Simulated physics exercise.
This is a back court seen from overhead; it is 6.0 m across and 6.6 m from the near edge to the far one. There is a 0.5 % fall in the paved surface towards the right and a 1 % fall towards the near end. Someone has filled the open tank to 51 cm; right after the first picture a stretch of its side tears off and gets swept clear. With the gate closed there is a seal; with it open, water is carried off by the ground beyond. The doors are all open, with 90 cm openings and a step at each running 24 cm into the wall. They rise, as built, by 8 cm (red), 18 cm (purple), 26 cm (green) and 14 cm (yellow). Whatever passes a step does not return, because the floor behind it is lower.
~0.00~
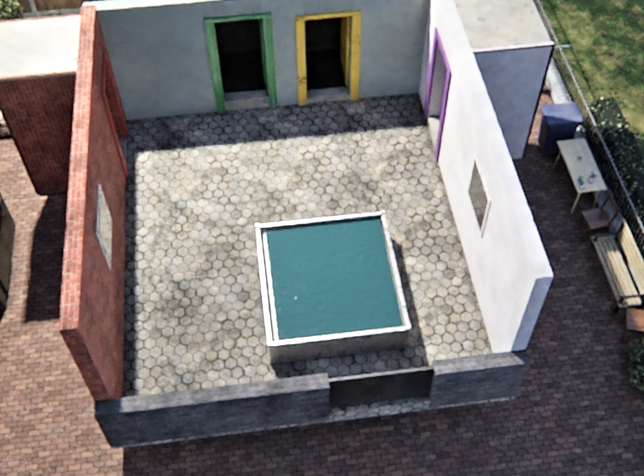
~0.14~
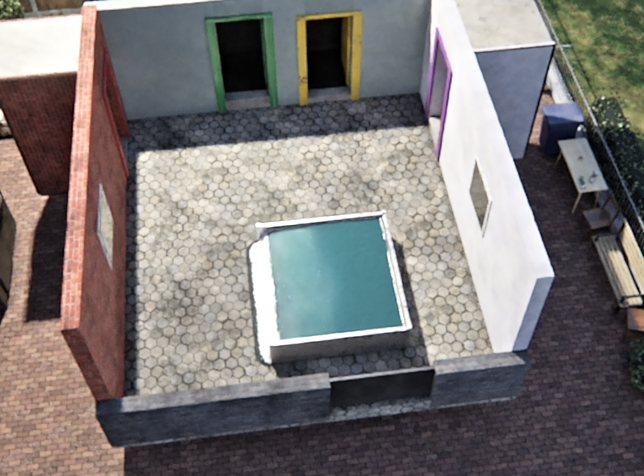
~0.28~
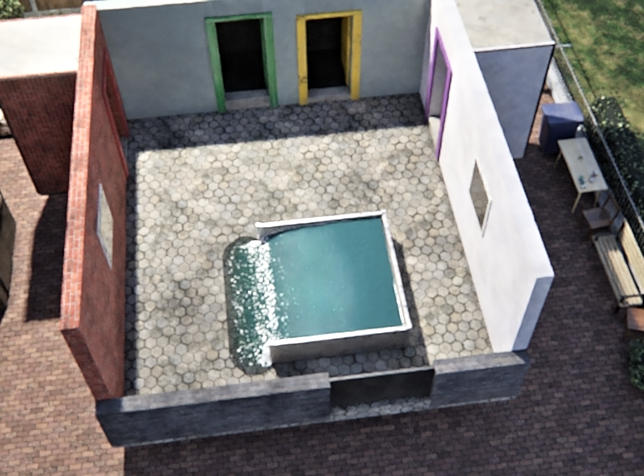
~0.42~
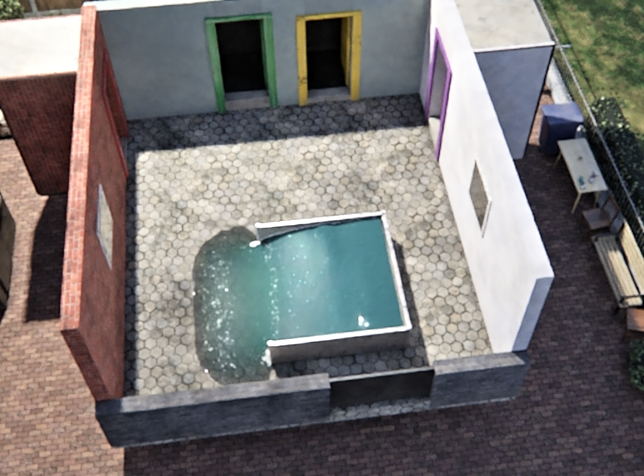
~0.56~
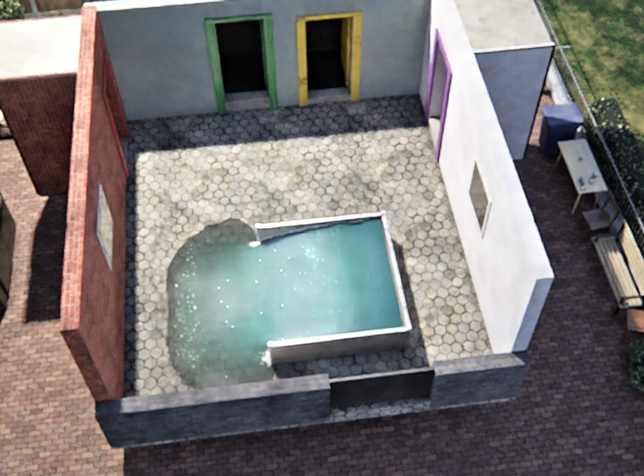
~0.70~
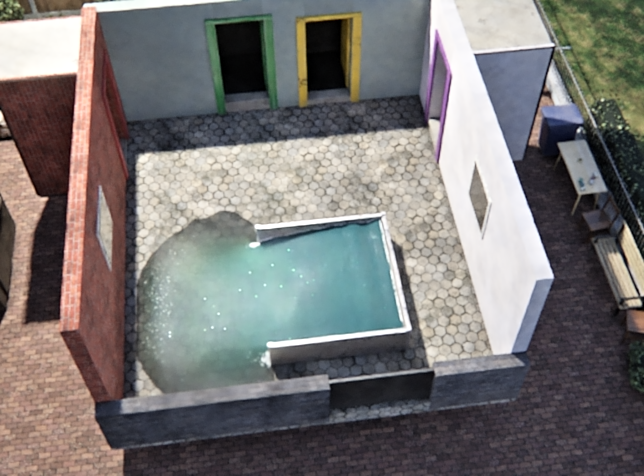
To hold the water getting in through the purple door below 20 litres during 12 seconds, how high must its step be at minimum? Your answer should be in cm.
8.5 cm.
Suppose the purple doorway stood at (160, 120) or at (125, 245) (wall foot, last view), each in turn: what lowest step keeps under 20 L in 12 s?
In turn: Roughly 13.0 cm, roughly 16 cm.
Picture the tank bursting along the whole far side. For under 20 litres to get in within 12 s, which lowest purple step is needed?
Estimate: Near 13.5 cm.
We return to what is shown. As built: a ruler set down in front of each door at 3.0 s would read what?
Centimetres: Red = 7, purple = 0, green = 0, yellow = 0.
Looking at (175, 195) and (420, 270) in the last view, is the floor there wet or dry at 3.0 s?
Taking them in turn, they come out submerged and spared.
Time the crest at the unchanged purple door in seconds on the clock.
I'd guess close to 7.5 seconds.
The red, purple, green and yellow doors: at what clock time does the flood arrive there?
Red = 2.2 s, purple = 6.0 s, green = 3.8 s, yellow = 4.5 s.
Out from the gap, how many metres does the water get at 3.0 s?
Distance from gap: Approx. 5.2 m.
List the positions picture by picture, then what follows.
In the first picture, the open tank at (330, 277) is whole and still, 51 cm deep; the purple door at (437, 102) is dry.
In the second picture, the gap is at (268, 296), the front 0.2 m out at (263, 358); the back of the open tank holds 51 cm.
In the third picture, water pours out at (268, 296) and has run 0.6 m, to (237, 358); about 9 cm deep outside, 51 cm at the back.
In the fourth picture, the gap is at (267, 297), the front 1.1 m out at (203, 356); the back of the open tank holds 51 cm.
In the fifth picture, water pours out at (267, 298) and has run 1.6 m, to (173, 340); about 7 cm deep outside, 51 cm at the back.
In the sixth picture, the front is at (143, 351), 2.1 m from the gap at (267, 299); 6.1 m2 of floor is wet, 50 cm left at the back; 4.2 m in a straight line remain to the purple door at (438, 103).
After 1.4 s water covers 25 % of the floor, deepest (34 cm) near (136, 324); it has not reached the purple door.
After 3.0 s water covers 35 % of the floor, deepest (32 cm) near (124, 425); it has not reached the purple door.
After 12.0 s water covers 100 % of the floor, deepest (14 cm) near (479, 313); 8 cm at the purple door, 0 litres in over its 18 cm step.
At the purple door as built, the water arrived by 6.2 s and peaked near 12 cm at 7.6 s.
With a step of 7 cm, 42 litres would have come in within the 12 s; with 10 cm, 7 litres. So under 20 litres takes about 8.5 cm.
